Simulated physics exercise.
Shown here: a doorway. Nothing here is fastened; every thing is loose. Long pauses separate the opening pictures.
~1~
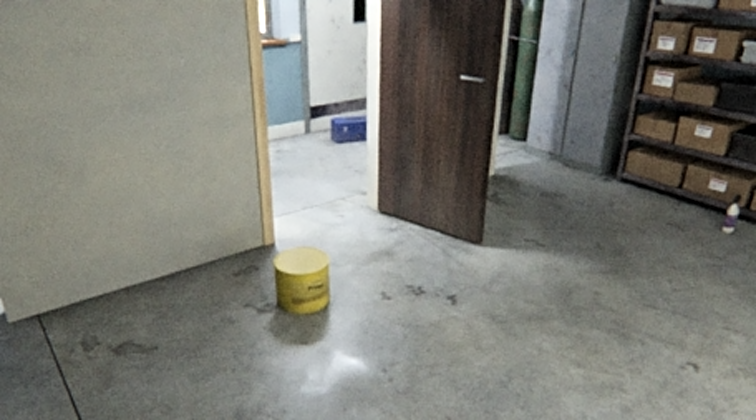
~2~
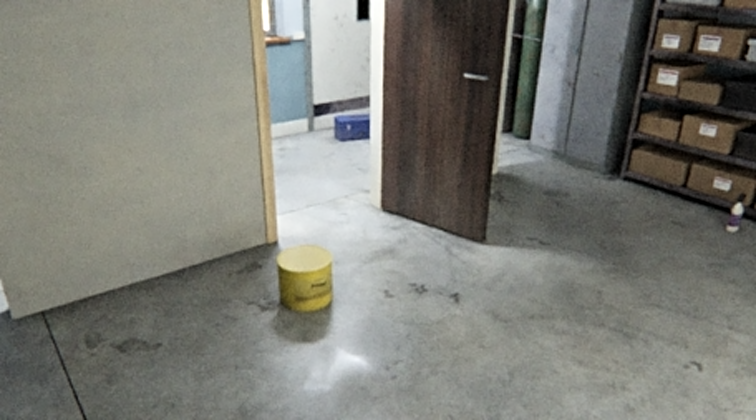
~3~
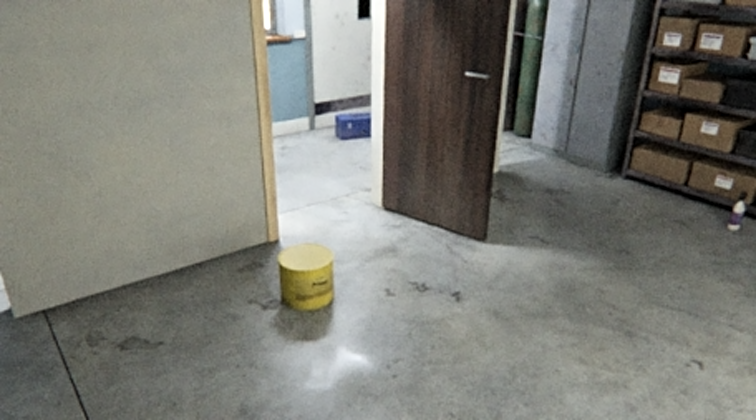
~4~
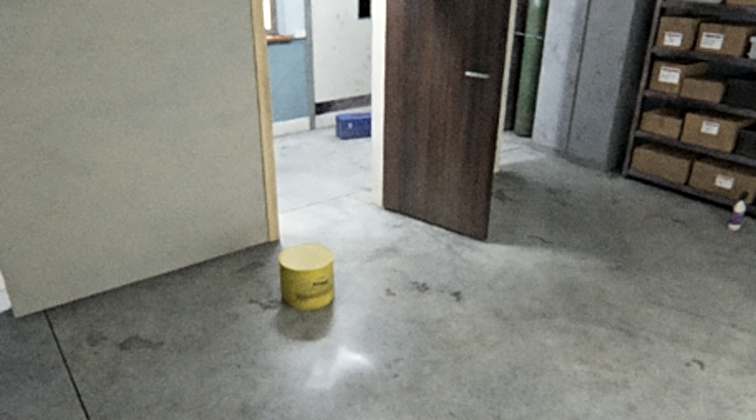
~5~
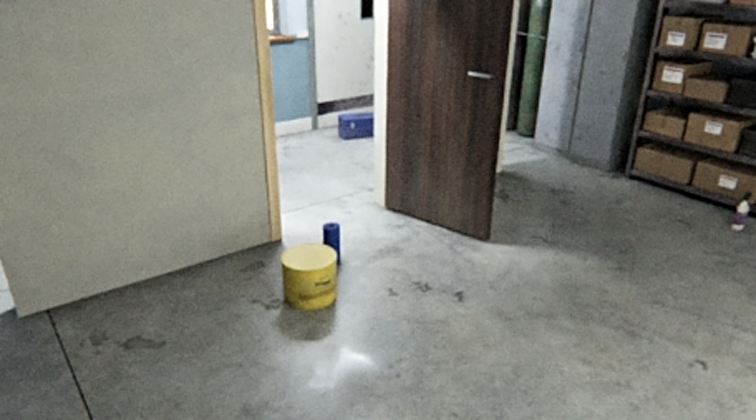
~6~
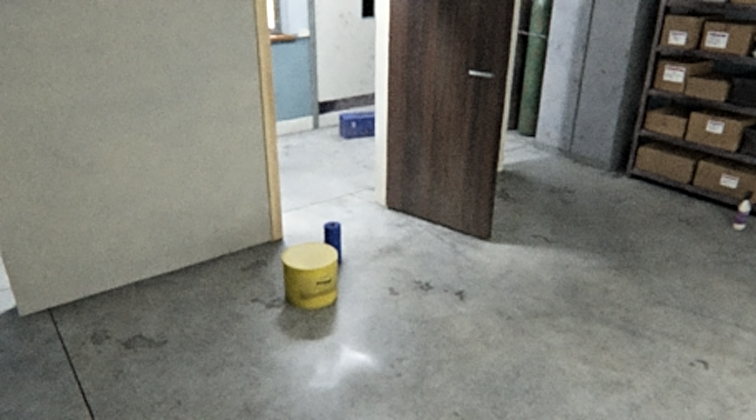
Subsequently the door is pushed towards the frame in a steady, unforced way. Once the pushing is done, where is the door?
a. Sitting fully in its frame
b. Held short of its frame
a.
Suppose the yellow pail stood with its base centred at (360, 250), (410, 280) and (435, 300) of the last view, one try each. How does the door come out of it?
The first time it gets stopped, the second time it closes all the way, the third time it closes all the way.
Then, 0.80 s past the last view, open by 72°.
Then, 1.30 s past the last view, open by 31°; blue roll displaced a little near (326, 243).
Then, 1.50 s past the last view, open by 14°; blue roll rocked 49° from its first pose near (294, 243).
Then, 1.80 s past the last view, open by 0°; blue roll on its side near (279, 248).
Finally, open by 0°; down or leaning hard on the floor, blue roll; yellow pail still in place. Final places as the last picture's camera would see them, blue roll near (275, 239).
